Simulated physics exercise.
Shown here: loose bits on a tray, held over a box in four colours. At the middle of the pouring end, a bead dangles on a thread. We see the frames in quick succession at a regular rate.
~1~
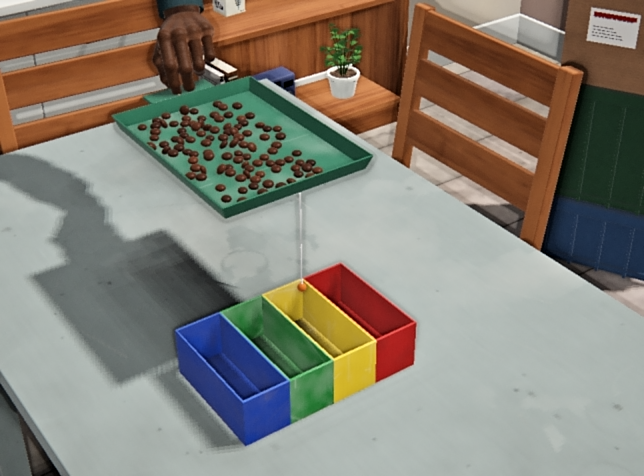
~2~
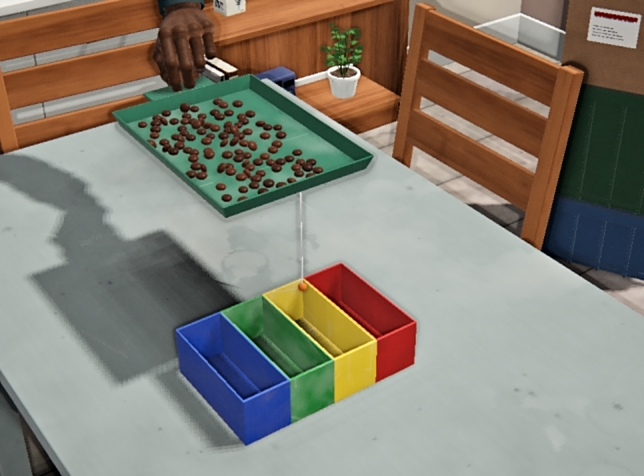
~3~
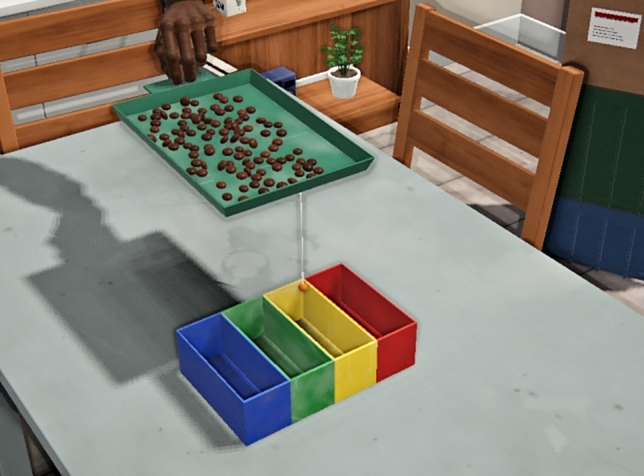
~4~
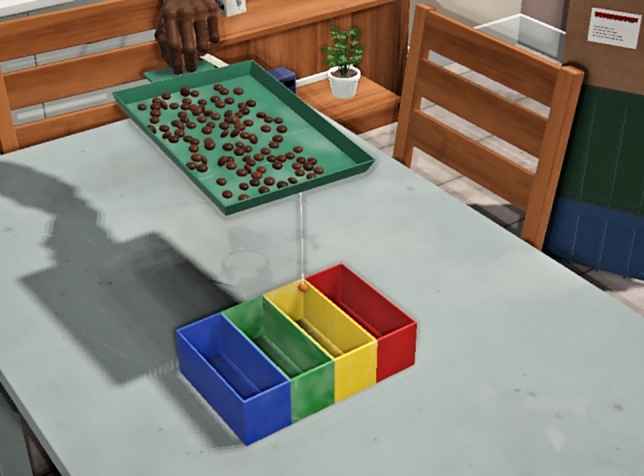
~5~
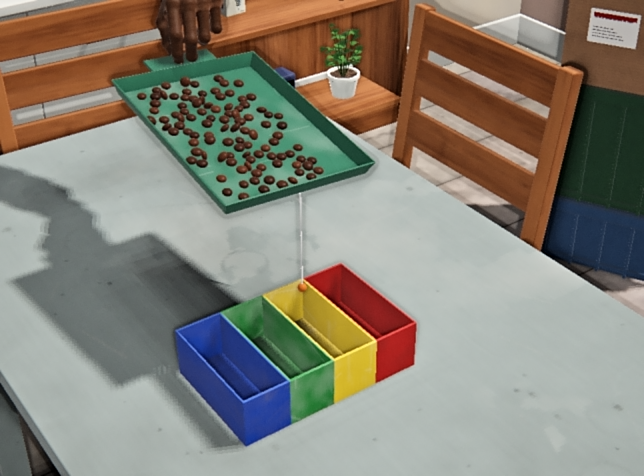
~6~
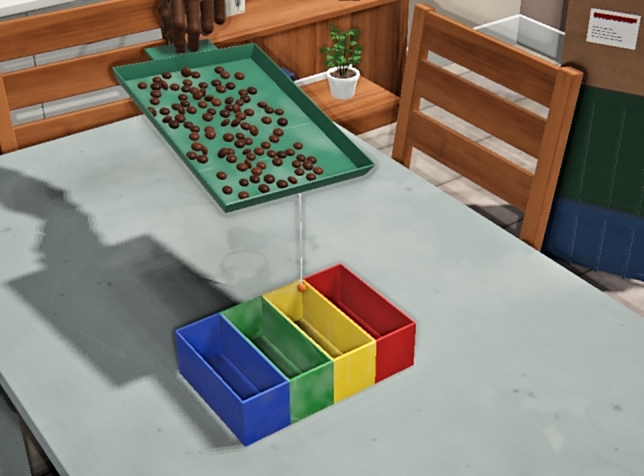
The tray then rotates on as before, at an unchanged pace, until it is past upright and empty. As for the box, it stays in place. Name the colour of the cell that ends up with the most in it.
Red.
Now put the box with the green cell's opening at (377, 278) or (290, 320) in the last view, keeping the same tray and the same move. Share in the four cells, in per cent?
In turn about 90 and about 90 percent.
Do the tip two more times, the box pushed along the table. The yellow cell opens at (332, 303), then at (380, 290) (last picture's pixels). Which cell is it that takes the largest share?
For the first spot the answer is that red cell, and for the second spot it is the cell in yellow.
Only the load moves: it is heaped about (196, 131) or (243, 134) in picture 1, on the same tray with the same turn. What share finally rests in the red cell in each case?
Close to 50 %, followed by close to 50 %.
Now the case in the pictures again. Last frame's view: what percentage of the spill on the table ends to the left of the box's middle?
Looks like close to 0 per cent of it.
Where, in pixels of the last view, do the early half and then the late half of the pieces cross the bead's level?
Around (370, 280) first; around (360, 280) second.
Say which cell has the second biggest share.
Second: The yellow one.
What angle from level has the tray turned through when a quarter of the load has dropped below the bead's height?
Roughly 70 degrees of tilt.
Soon, tray tipped steeply; nearly all on the tray; a small part falling or outside the box.
A while on, tray tipped right over; a small part on the tray; about a third in the red cell; a small part in the yellow cell; about half falling or outside the box.
Towards the end, tray tipped past a quarter turn; about a third in the red cell; a small part in the yellow cell; about half falling or outside the box.
Finally, tray tipped past a quarter turn; about a third in the red cell; a small part in the yellow cell; none in the blue cell; none in the green cell; about half outside the box.
